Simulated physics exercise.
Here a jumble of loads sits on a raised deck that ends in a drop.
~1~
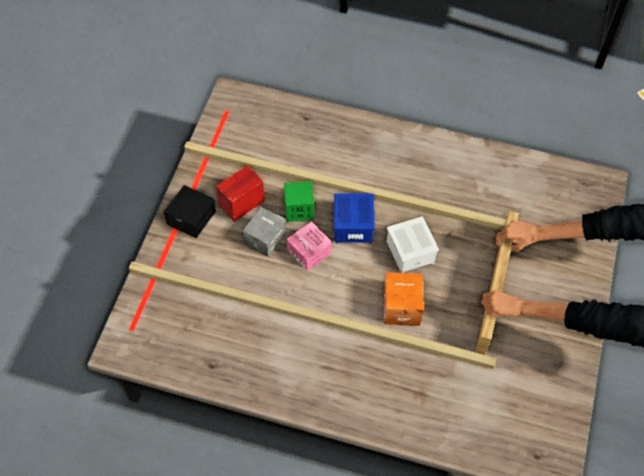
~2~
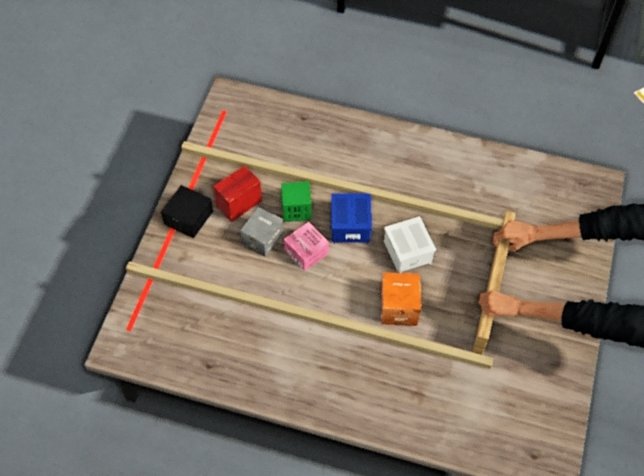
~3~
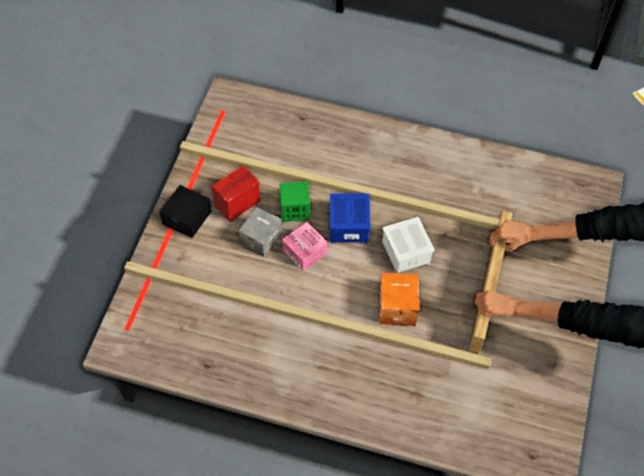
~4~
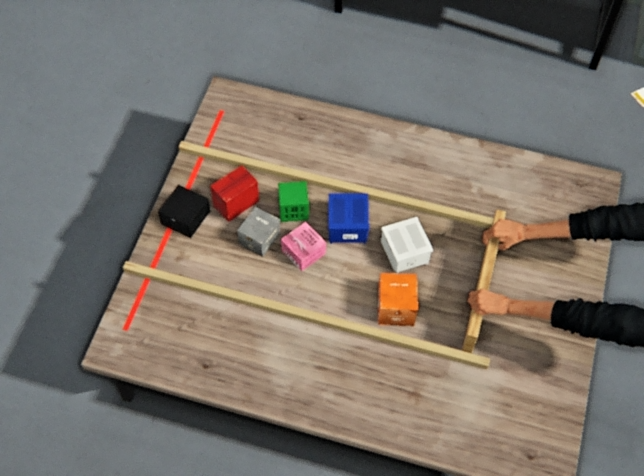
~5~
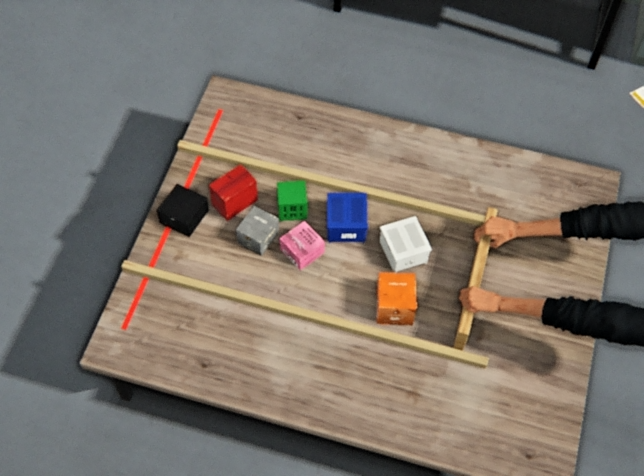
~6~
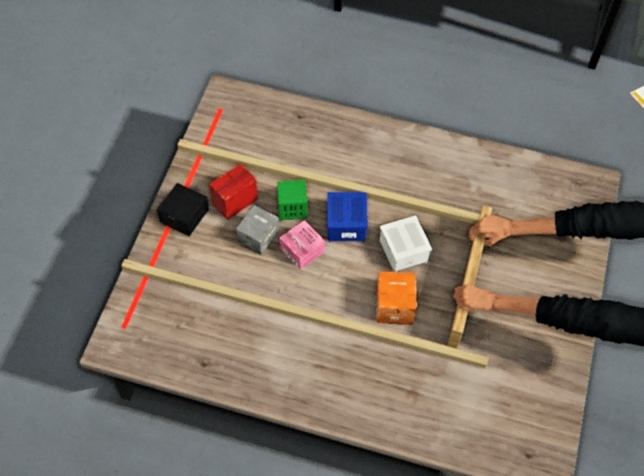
Two hands slide a wooden bar slightly left between rails toward several colored boxes.
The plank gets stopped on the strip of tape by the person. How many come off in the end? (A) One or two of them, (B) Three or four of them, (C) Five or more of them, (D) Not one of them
(C) Five or more of them.
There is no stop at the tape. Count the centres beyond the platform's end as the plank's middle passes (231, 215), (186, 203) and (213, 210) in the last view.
Respectively 3, 6 and 4.
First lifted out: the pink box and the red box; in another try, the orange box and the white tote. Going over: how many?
The first count is 4 and the second is 4.
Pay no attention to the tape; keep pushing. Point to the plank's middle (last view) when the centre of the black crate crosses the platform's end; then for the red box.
The black crate gives roughly (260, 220), the red box roughly (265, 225).
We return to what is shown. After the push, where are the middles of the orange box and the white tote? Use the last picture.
In the last picture they sit at about (143, 231) and about (170, 172).
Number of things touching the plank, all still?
In total, 2.
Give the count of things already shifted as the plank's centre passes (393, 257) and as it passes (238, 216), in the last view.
In order, the tallies are 3 and 8.
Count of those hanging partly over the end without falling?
I make it 2.
Soon after, none off yet; black crate at rest near (183, 209); red box at rest near (234, 192); grey box at rest near (258, 230).
After that, none off yet; black crate displaced a little near (167, 204); red box displaced well along near (175, 165); grey box displaced well along near (202, 207).
In the end, the number that fall off is five or more; gone, blue tote, pink box, green crate, grey box, red box and black crate.
